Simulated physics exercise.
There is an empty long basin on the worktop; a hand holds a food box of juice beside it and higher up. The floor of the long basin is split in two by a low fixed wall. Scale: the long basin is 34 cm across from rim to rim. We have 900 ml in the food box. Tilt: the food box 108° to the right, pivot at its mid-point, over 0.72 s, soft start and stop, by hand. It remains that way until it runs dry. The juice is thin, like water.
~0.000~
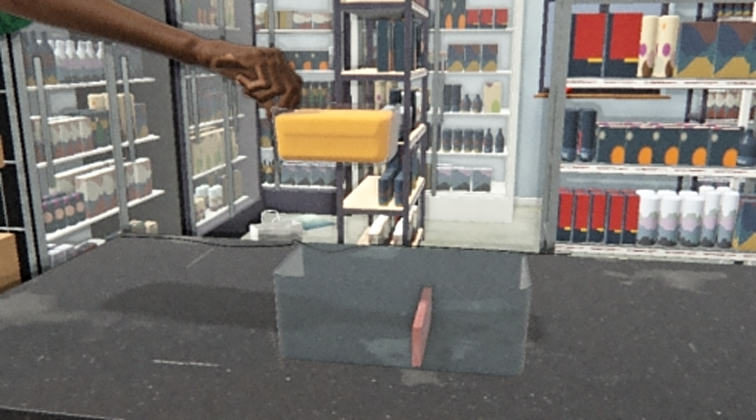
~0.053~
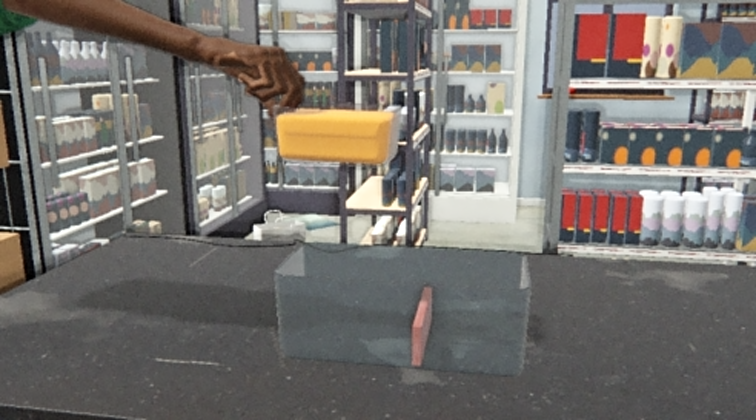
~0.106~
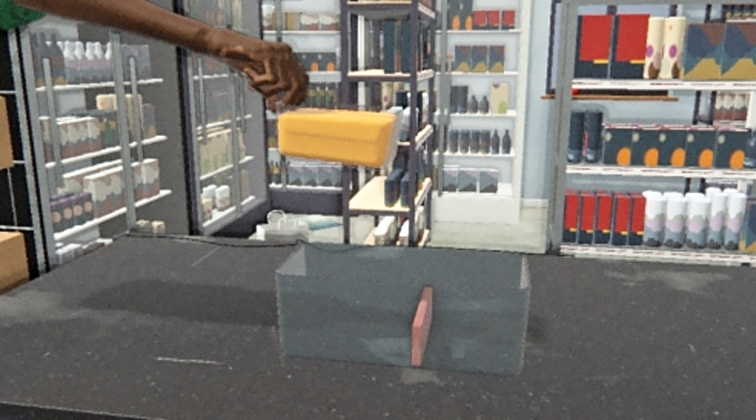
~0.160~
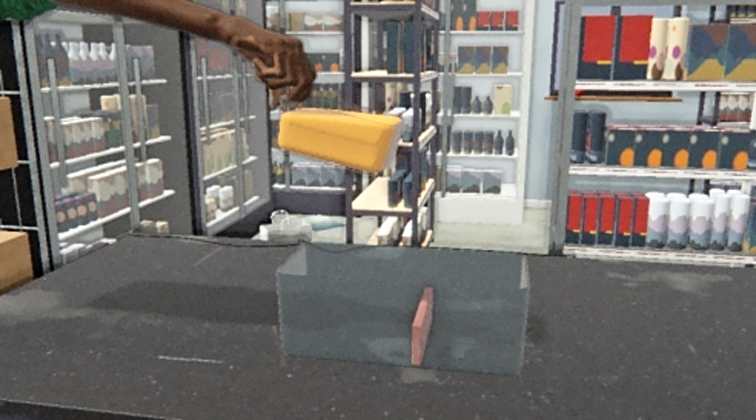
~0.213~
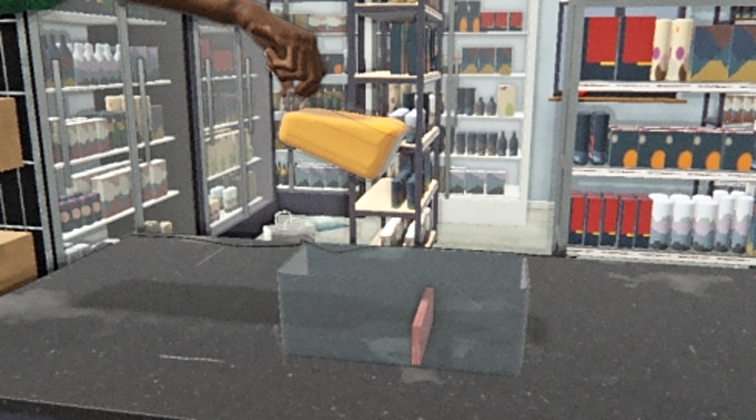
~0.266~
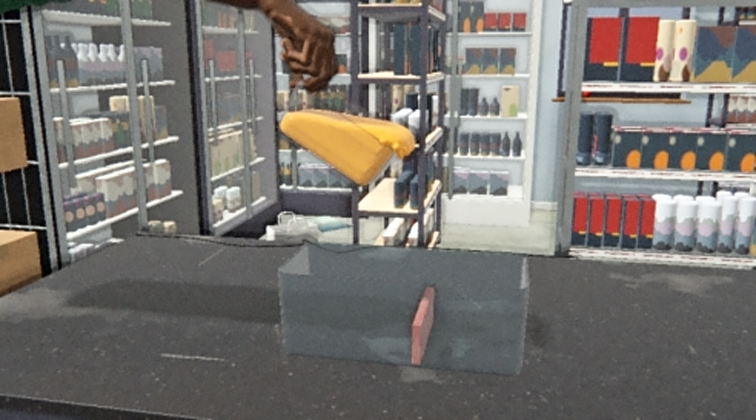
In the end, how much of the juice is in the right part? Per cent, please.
Roughly 64 percent is in the right part.
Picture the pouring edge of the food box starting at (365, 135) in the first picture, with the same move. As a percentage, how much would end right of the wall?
It would then come to around 30 percent.
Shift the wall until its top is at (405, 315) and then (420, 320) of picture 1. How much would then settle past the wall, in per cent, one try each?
70 per cent first, 60 per cent second.
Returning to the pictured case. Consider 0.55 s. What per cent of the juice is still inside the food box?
Near 14 in a hundred.
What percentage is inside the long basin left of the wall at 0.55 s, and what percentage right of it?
Around 1 percent on the left and 32 on the right.
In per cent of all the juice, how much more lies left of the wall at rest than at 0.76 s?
Close to 9% of the whole.
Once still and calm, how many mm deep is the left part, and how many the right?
About 8 mm left, about 30 mm right.
By 0.55 s the tilt is 94° and 14 per cent is still to pour, 1 is left of the wall and 33 right of it.
By 0.76 s the tilt is 108° and 2 per cent is still to pour, 19 is left of the wall and 64 right of it.
By 0.98 s the tilt is 108° and 0 per cent is still to pour, 27 is left of the wall and 65 right of it.
By 1.22 s the tilt is 108° and 0 per cent is still to pour, 27 is left of the wall and 64 right of it.
At rest 27 per cent lies left of the wall, 64 right of it and 8 outside.
